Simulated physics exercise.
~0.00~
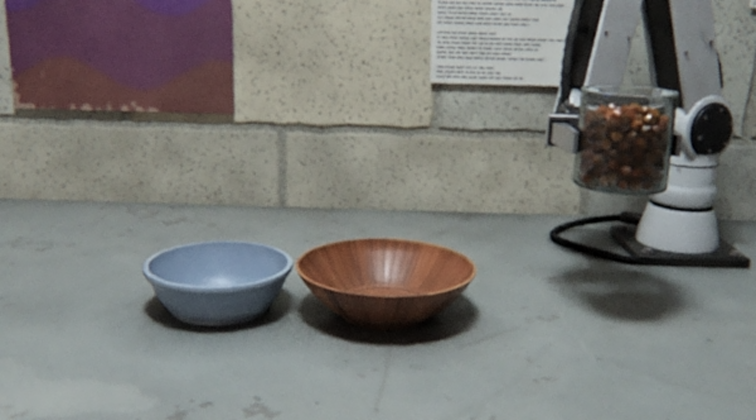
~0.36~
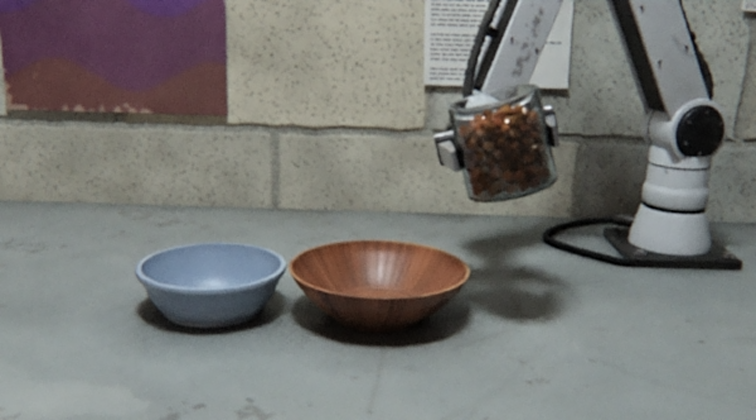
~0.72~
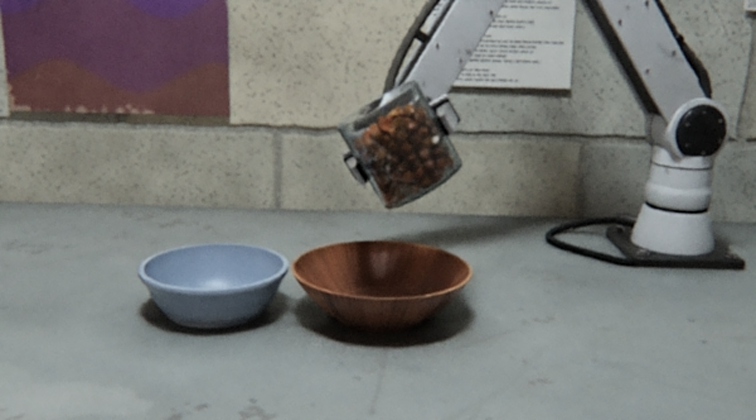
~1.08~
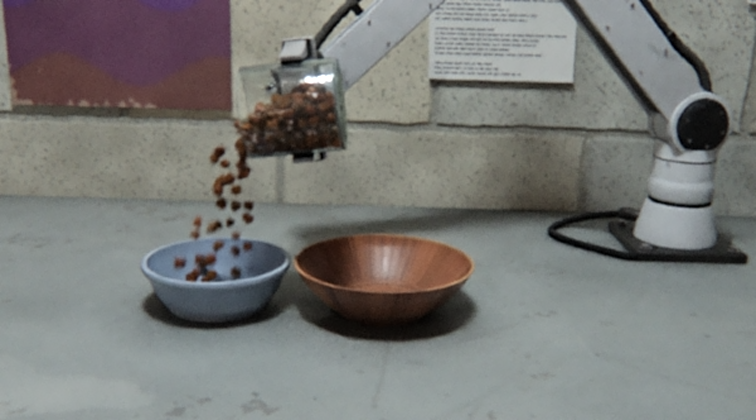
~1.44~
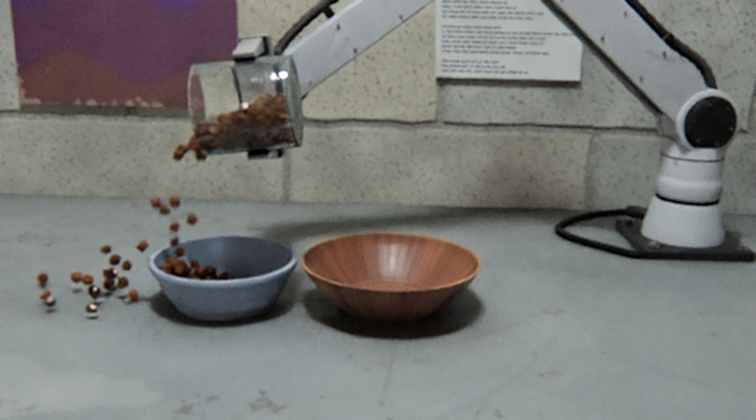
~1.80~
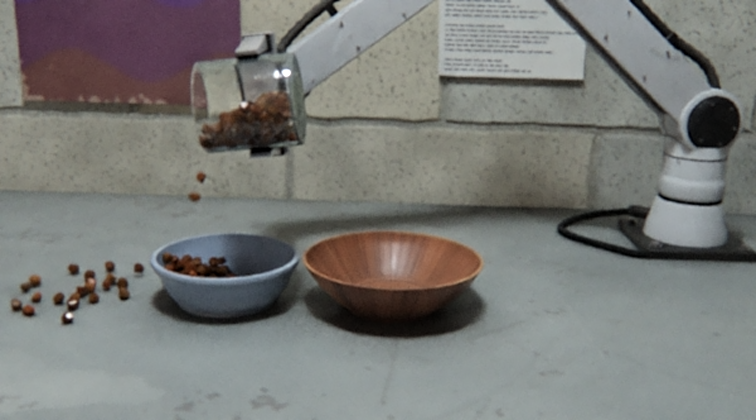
On a grey tabletop against a pale block wall, a robot arm carried a clear tumbler of brown pellets left past a wooden bowl and tipped it, pouring some into the blue bowl and spilling others beyond it, with many still in the tumbler.
